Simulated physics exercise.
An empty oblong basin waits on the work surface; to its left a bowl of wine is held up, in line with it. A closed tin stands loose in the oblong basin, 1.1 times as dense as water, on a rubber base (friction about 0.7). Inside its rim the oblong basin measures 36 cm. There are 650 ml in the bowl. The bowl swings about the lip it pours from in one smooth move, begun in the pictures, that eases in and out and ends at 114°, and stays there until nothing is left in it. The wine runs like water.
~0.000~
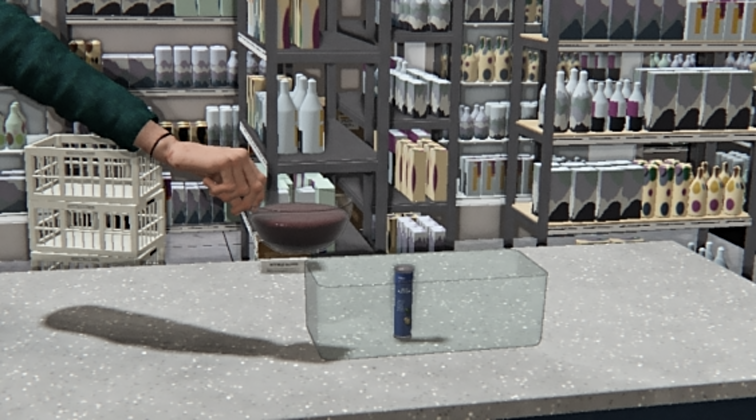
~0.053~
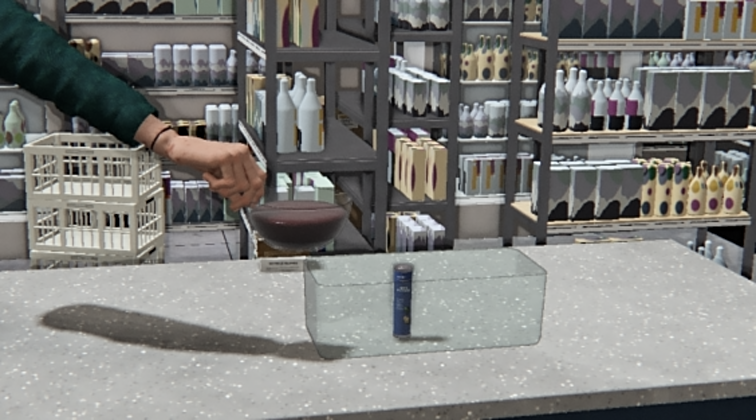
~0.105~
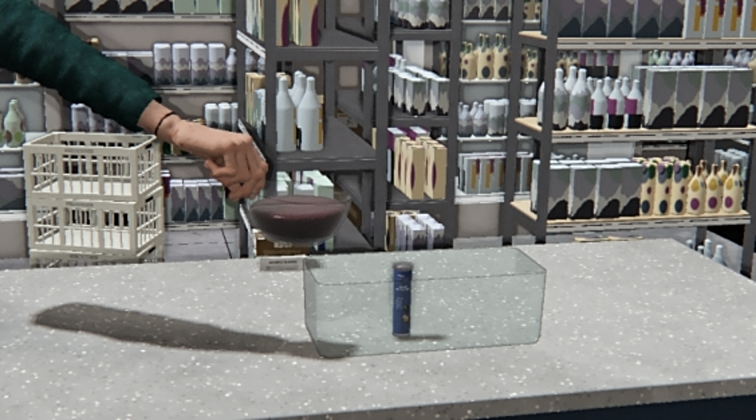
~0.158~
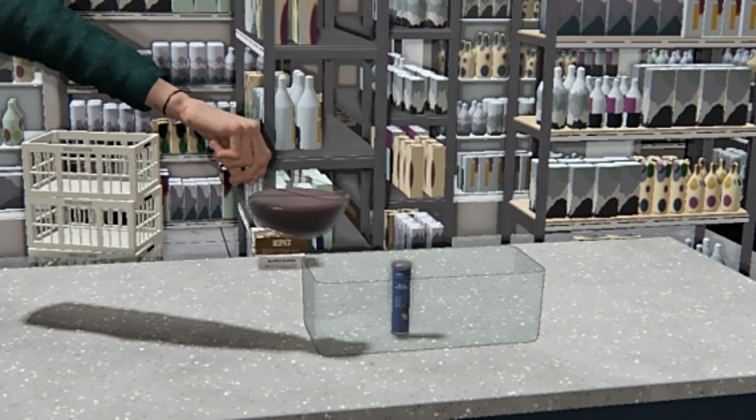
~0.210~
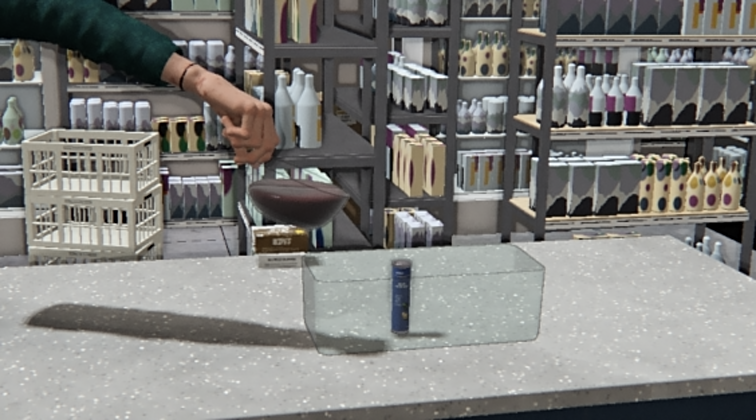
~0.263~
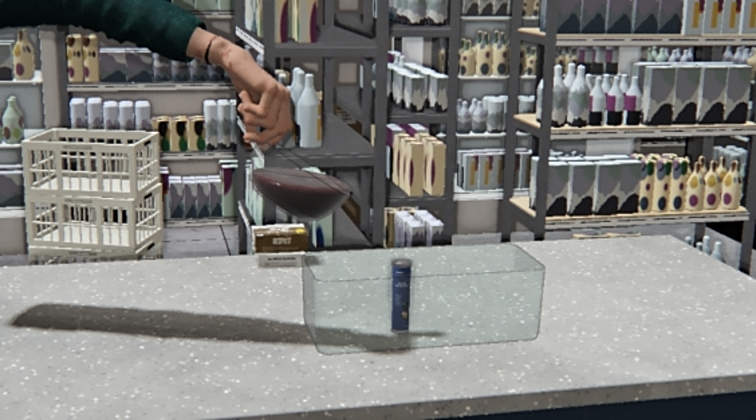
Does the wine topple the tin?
The tin keeps standing.
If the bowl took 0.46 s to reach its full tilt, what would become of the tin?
Then it keeps standing.
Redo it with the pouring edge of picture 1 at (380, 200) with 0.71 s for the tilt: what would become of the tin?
Then it topples.
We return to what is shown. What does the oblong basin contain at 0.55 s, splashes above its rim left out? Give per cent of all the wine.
Near 16 in a hundred.
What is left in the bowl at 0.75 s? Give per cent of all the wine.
Near 0 in a hundred.
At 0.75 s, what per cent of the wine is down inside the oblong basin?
Some 96 per cent.
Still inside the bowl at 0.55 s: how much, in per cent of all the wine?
Some 20 per cent.
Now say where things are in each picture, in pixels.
It leans 0°; its right rim is at (351, 199); the wine meets the walls at (250, 214) and (346, 211); the oblong basin's rim runs from (311, 274) to (533, 263); the tin's top is at (404, 271), in the first picture.
It leans 2°; its right rim is at (350, 198); the wine meets the walls at (249, 212) and (345, 208), in the second picture.
It leans 6°; its right rim is at (349, 197); the wine meets the walls at (248, 207) and (345, 204), in the third picture.
It leans 13°; its right rim is at (348, 196); the wine meets the walls at (247, 198) and (344, 197), in the fourth picture.
It leans 23°; its right rim is at (347, 194); the wine meets the walls at (248, 187) and (346, 190), in the fifth picture.
It leans 34°; its right rim is at (347, 194); the wine meets the walls at (251, 172) and (343, 185); 3 per cent is over the edge, in the sixth picture.
After 0.55 s the tilt is 100° and 19 per cent is still to pour; the tin stands where it began.
After 0.75 s the tilt is 114° and 0 per cent is still to pour; the tin stands where it began.
After 0.97 s the tilt is 114° and 0 per cent is still to pour; the tin stands where it began.
After 1.21 s the tilt is 114° and 0 per cent is still to pour; the tin stands where it began.
In the end the tin stands where it began.
